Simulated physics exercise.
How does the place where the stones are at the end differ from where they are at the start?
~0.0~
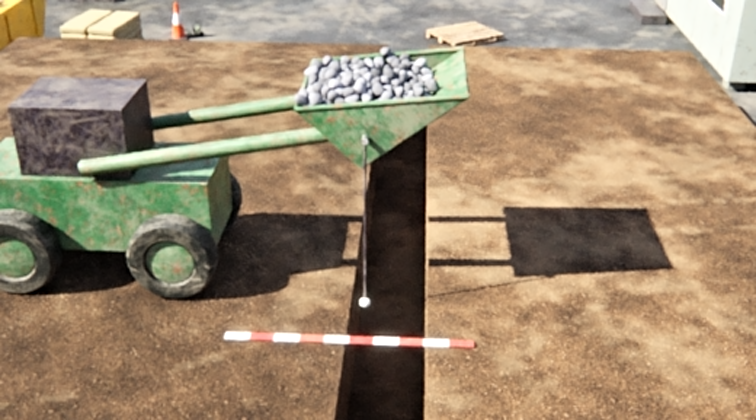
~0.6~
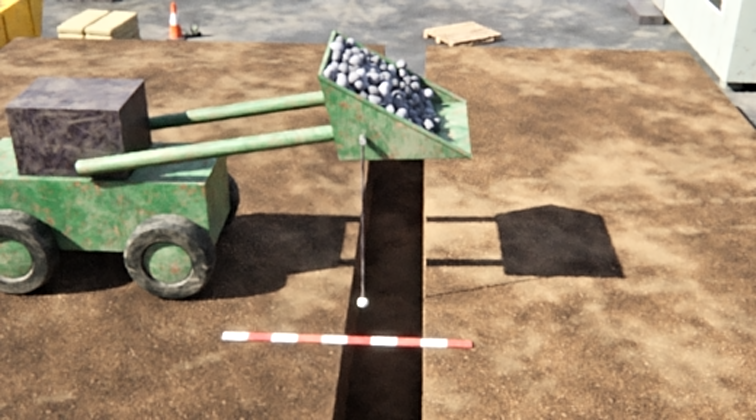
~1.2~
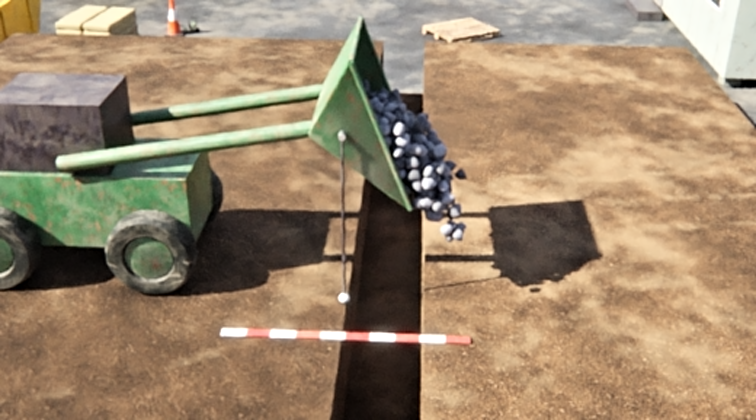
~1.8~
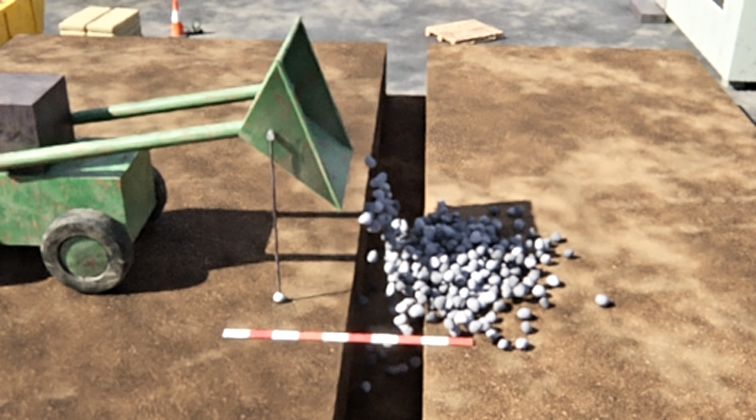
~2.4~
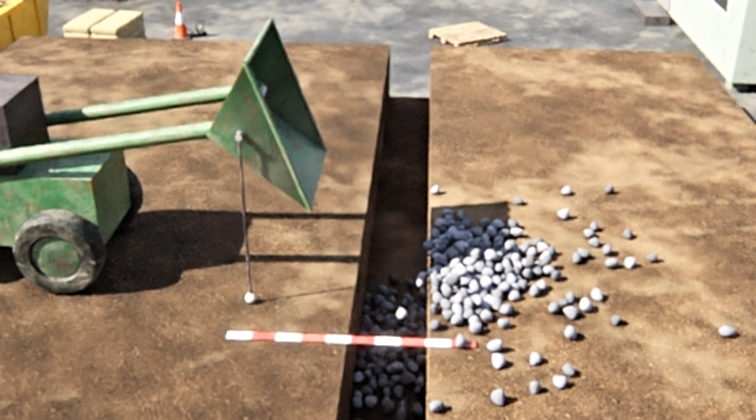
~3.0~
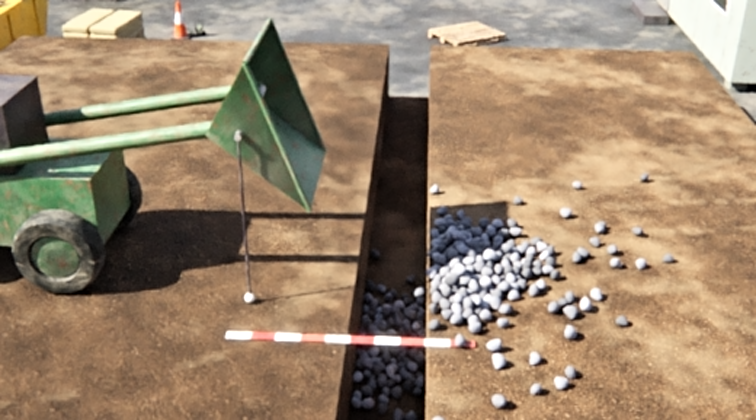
At the start the stones are all piled in the raised bucket above the trench. At the end they are down below, some in the trench and the rest heaped and scattered on the ground to the right of it.
